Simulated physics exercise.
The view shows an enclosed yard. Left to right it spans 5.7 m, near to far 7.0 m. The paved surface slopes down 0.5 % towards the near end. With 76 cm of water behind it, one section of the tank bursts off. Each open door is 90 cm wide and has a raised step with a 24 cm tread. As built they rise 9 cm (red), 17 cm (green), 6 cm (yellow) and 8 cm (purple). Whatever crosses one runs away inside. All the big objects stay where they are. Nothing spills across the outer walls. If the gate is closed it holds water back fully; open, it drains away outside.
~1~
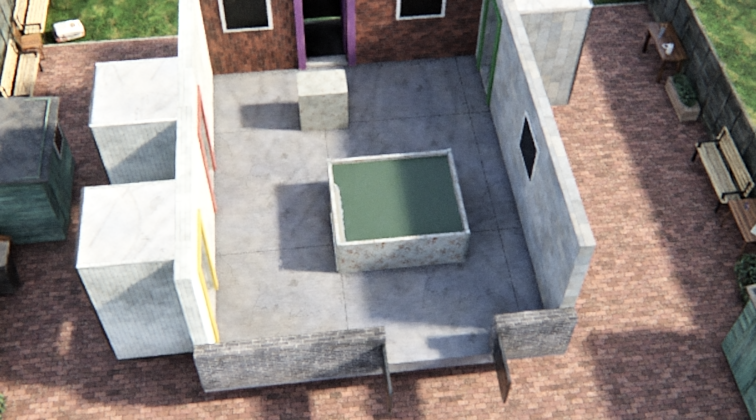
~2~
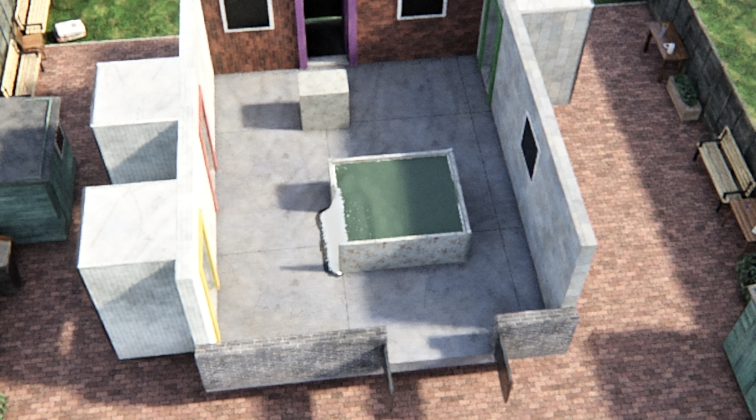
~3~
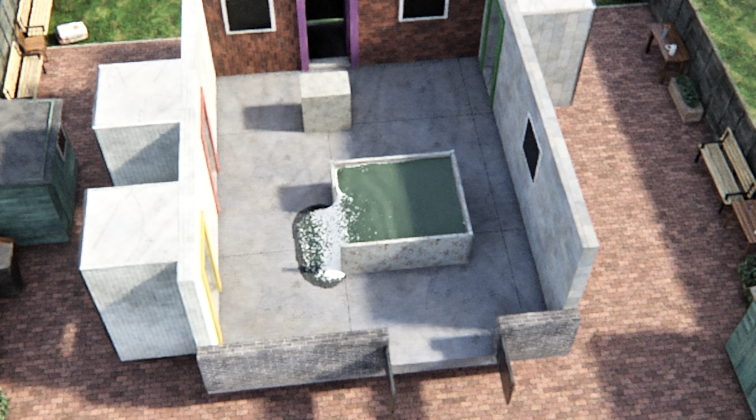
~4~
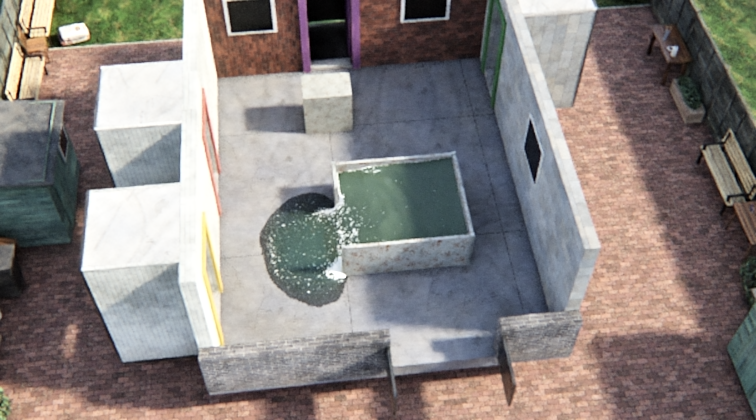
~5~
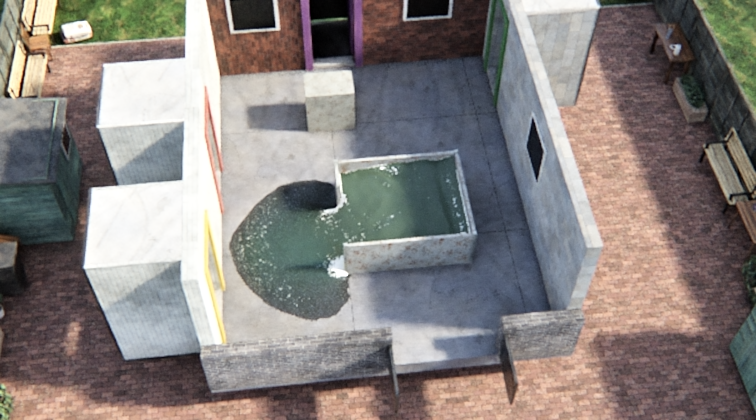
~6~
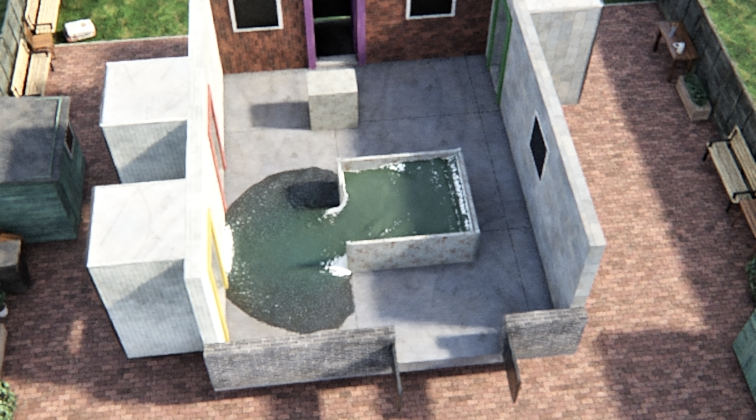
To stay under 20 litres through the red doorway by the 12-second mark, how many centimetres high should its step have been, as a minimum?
It would have to be roughly 17 cm high.
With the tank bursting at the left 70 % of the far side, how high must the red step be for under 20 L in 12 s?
Then roughly 12.5 cm.
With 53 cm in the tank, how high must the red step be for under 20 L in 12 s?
Then roughly 10.0 cm.
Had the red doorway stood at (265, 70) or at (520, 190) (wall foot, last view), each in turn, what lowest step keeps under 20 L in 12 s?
Roughly 15 and 7.0 cm.
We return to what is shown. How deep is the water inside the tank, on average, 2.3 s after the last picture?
Roughly 27 cm on average.
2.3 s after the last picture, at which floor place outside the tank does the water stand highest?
Around (227, 367).
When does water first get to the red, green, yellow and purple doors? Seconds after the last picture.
Red 0.2 s, green 4.5 s, yellow 0.1 s, purple 2.6 s.
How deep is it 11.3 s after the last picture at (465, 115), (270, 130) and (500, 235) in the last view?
Roughly 5, 6 and 6 cm, in turn.
Then, 0.7 s after the last picture water covers 25 % of the floor, deepest (46 cm) near (226, 261); 19 cm at the red door, 9 litres in over its 9 cm step.
Then, 2.3 s after the last picture water covers 45 % of the floor, deepest (38 cm) near (227, 367); 16 cm at the red door, 68 litres in over its 9 cm step.
Then, 11.3 s after the last picture water covers 95 % of the floor, deepest (10 cm) near (472, 199); 4 cm at the red door, 91 litres in over its 9 cm step.
At the red door as built, the water peaked near 20 cm, 1.1 s after the last picture.
With a step of 14 cm, 37 litres would have come in within the 12 s; with 19 cm, 11 litres. So under 20 litres takes about 17 cm.
